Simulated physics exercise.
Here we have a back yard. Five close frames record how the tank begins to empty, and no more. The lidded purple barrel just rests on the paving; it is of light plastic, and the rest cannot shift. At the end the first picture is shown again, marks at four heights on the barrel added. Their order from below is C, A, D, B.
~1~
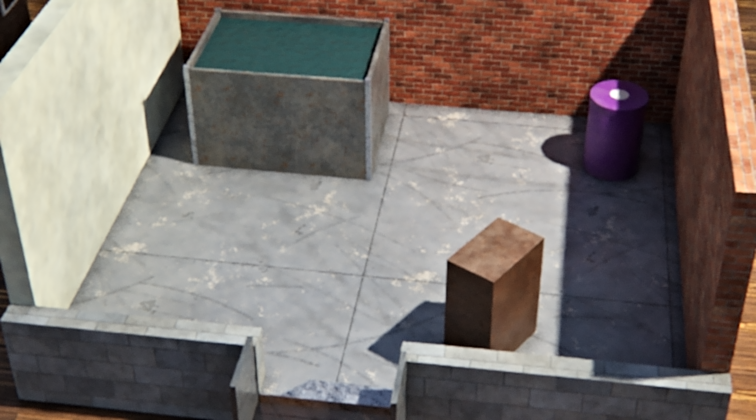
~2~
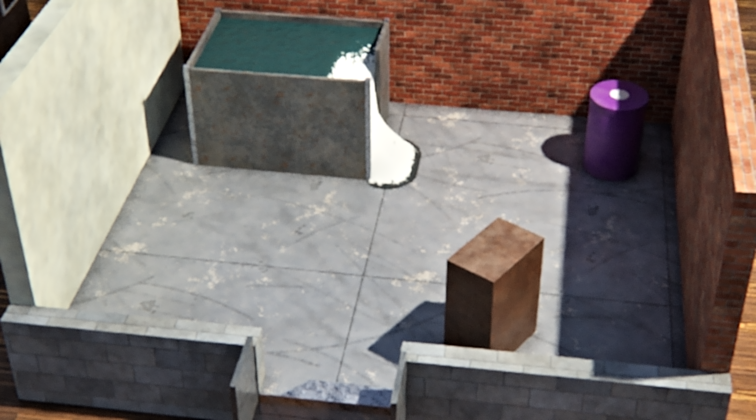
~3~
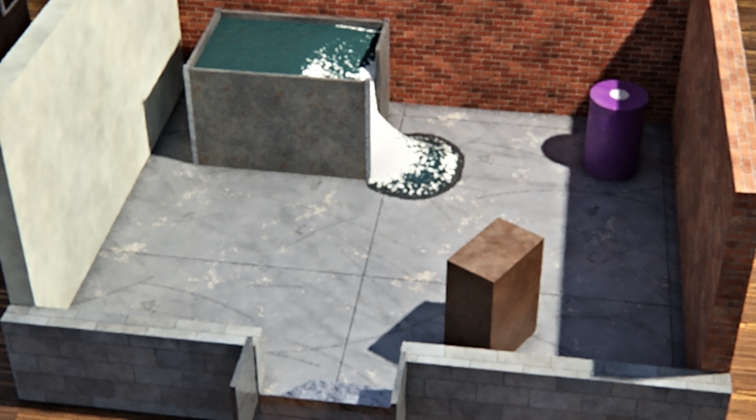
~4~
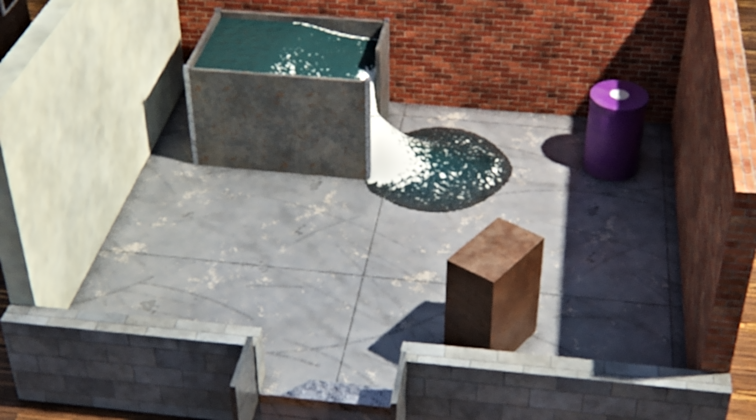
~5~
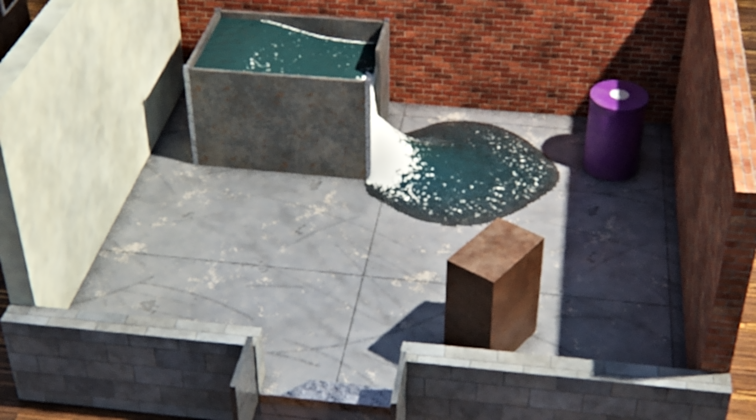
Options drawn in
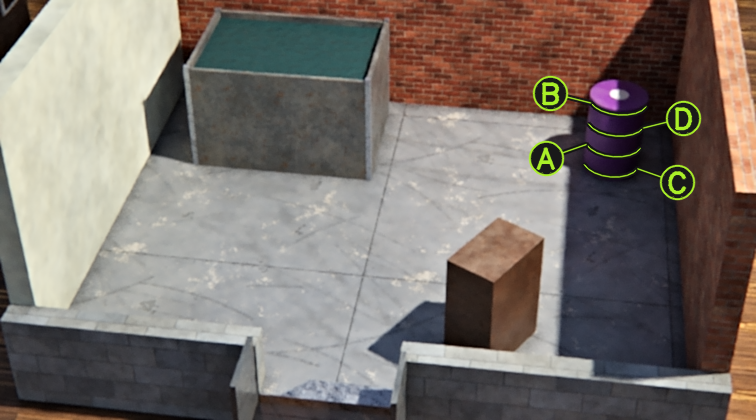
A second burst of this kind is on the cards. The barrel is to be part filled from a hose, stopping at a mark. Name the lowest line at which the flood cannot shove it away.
D will do.
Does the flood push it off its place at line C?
Yes, that goes wrong.
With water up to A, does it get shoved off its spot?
Yes, that goes wrong.
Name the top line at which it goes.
It is A.
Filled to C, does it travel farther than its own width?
Yes, it does.
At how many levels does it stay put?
Two of them.
In lime, A at (613, 156); B at (618, 114); C at (610, 176); D at (615, 136); from the bottom up C, A, D, B.
For line A, it is pushed about half its own width away.
For line B, it does not move.
For line C, it is pushed about twice its own width away.
For line D, it does not move.
